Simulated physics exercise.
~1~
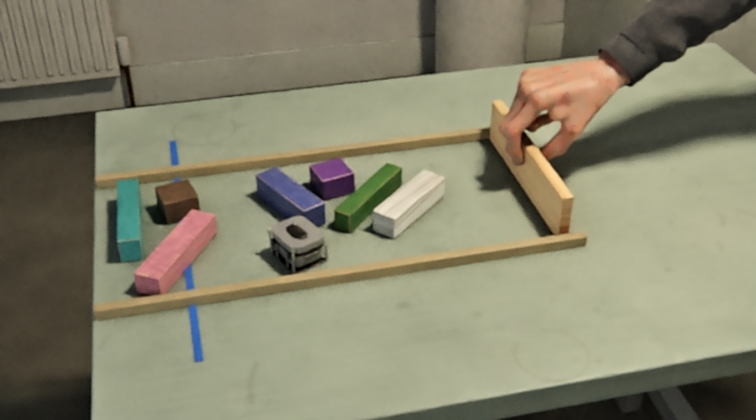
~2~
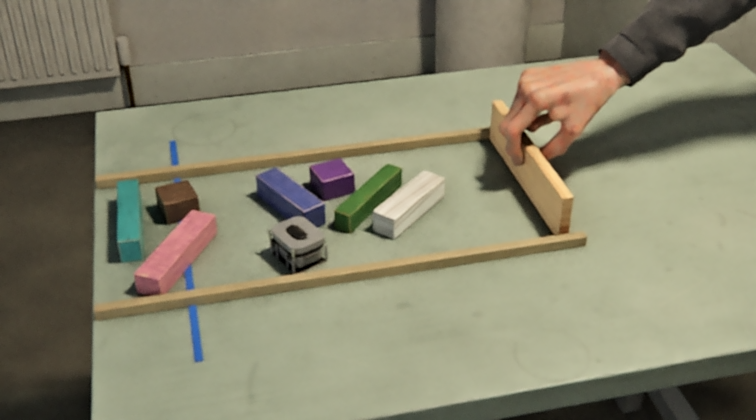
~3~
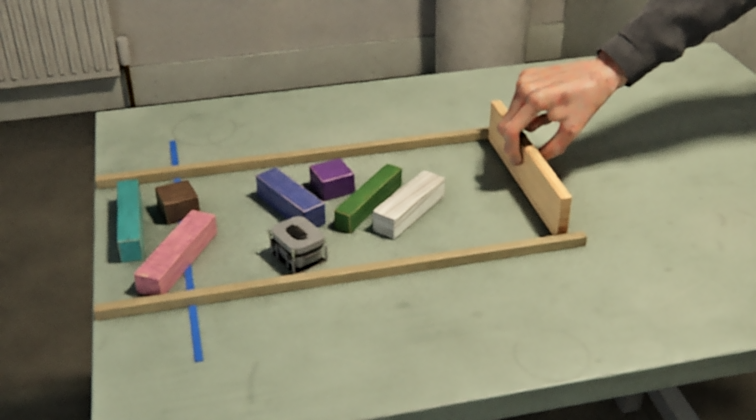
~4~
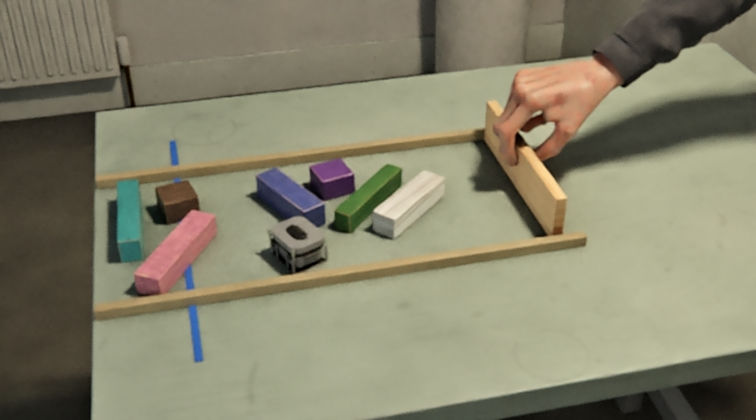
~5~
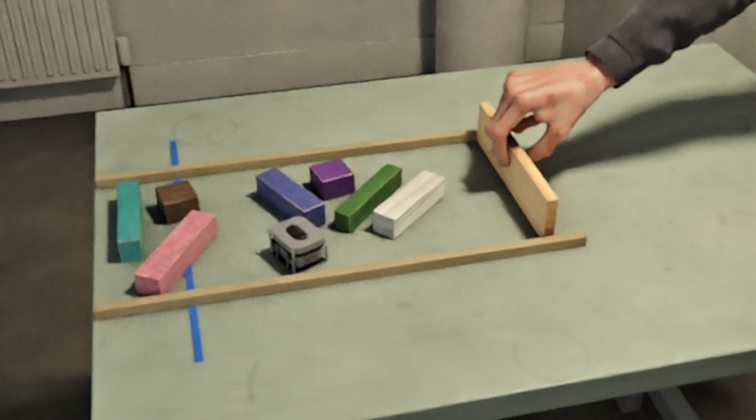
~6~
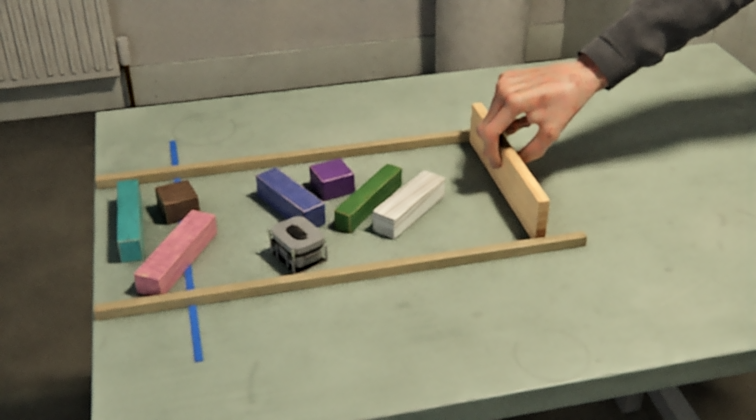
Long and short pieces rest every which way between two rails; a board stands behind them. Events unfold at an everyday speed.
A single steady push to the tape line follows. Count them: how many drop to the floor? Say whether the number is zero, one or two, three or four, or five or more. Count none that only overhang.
The table loses one piece, perhaps two.
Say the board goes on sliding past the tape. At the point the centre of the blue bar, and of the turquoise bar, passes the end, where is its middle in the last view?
Near (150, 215) in the first case, near (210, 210) in the other.
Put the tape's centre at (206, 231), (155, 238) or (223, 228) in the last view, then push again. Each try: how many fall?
Try 1: 1; try 2: 3; try 3: 0.
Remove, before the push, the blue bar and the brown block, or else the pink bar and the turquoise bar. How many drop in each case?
Result, first then second: 0, 0.
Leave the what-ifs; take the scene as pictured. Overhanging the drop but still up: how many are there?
The number overhanging is 2.
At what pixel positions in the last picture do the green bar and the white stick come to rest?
The first near (150, 222), the second near (172, 252).
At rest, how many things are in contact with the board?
That comes to 3.
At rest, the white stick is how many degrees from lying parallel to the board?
Roughly 0° out of line.
Soon after, none off yet; turquoise bar at rest near (130, 219); pink bar at rest near (178, 252); brown block at rest near (178, 202).
In the end, the number that fall off is one or two; gone, turquoise bar.
